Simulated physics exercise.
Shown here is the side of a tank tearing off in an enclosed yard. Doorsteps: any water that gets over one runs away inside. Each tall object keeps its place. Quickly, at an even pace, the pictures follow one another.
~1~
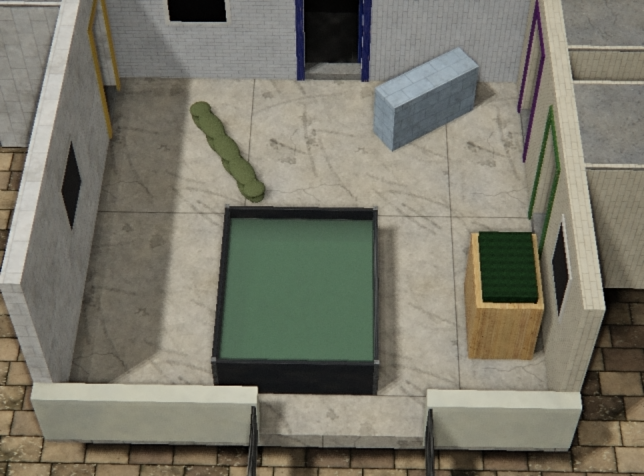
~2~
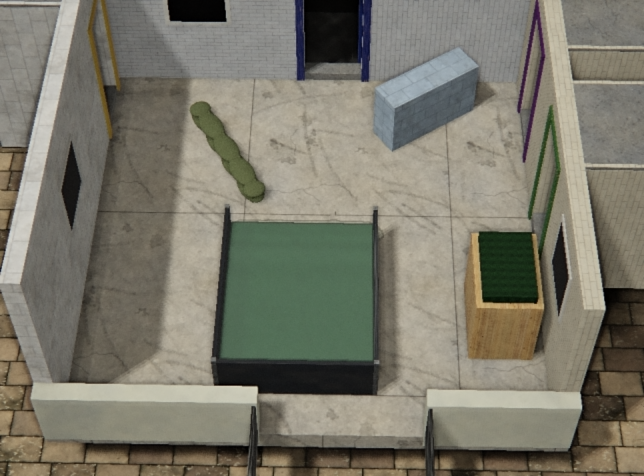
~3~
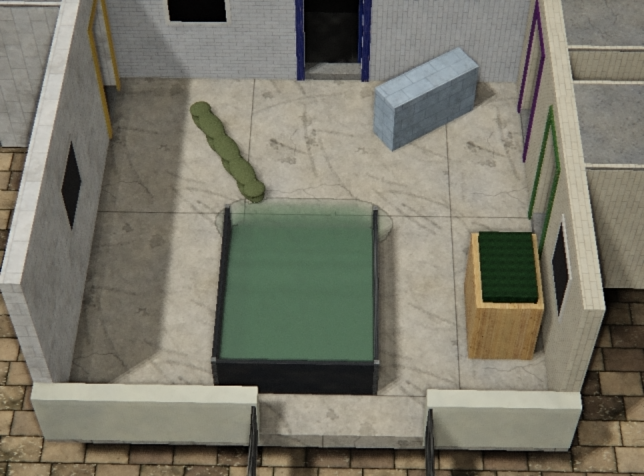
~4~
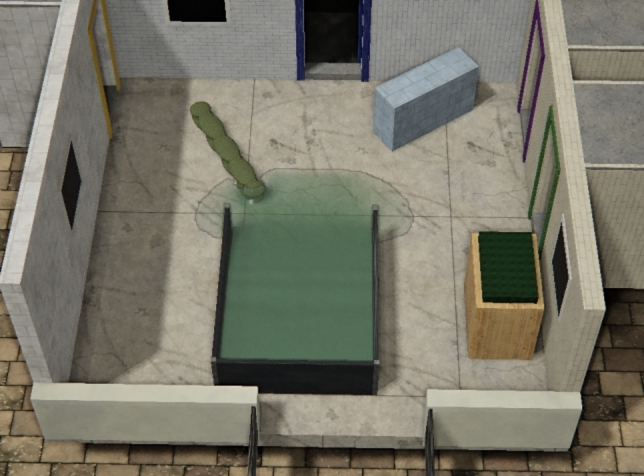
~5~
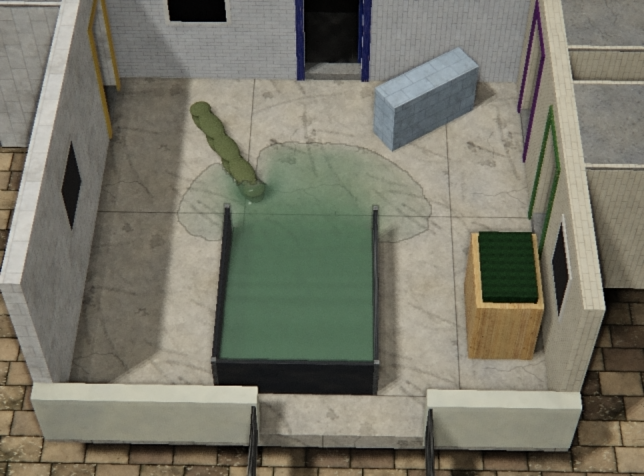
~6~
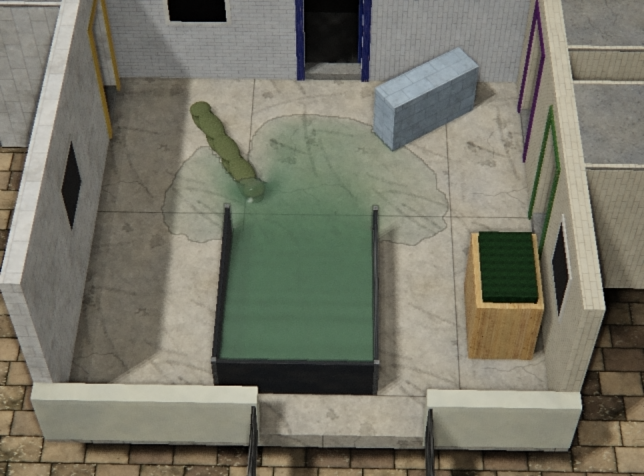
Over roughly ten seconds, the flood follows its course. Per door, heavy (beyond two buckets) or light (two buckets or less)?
Purple door - heavy; green door - light; yellow door - heavy; blue door - heavy.
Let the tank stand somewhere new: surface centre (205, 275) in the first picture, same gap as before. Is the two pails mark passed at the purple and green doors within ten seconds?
Observed: Purple comes in lower; green comes in lower.
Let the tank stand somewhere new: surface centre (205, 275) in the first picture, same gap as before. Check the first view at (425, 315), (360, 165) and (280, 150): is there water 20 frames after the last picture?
Points in order: Not reached; inundated; inundated.
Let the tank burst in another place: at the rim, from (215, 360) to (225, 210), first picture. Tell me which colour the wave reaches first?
That's the one in yellow.
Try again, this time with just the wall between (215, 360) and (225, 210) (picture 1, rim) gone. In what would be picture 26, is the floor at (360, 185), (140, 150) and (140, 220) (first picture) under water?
Taking the points in order: Unwetted, swamped and swamped.
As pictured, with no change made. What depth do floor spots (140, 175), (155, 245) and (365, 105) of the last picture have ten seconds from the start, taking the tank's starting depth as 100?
6, 8, 8 %.
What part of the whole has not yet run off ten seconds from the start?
About 82 %.
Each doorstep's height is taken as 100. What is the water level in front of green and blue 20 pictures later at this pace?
I'd say around 10 and 180 in a hundred.
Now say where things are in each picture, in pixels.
Still water in the tank at (298, 285), in the first picture.
Water pours out on the tank's far side and has run to (379, 238), in the second picture.
The front is at (387, 225), out from the gap on the tank's far side, in the third picture.
Water pours out on the tank's far side and has run to (399, 202), in the fourth picture.
Water pours out on the tank's far side and has run to (378, 159), in the fifth picture.
Water pours out on the tank's far side and has run to (351, 123), in the sixth picture.
A moment on, water covers 40 % of the floor; the purple door not reached, the green door not reached, the yellow door not reached, the blue door over two buckets in.
Next, water covers 50 % of the floor; the purple door wet at the sill, nothing in, the green door not reached, the yellow door wet at the sill, nothing in, the blue door far over two buckets in.
Then, water covers 55 % of the floor; the purple door over two buckets in, the green door not reached, the yellow door over two buckets in, the blue door far over two buckets in.
Later, water covers 80 % of the floor; the purple door over two buckets in, the green door wet at the sill, nothing in, the yellow door over two buckets in, the blue door far over two buckets in.
In the end, water covers 95 % of the floor; the purple door over two buckets in, the green door wet at the sill, nothing in, the yellow door over two buckets in, the blue door far over two buckets in.
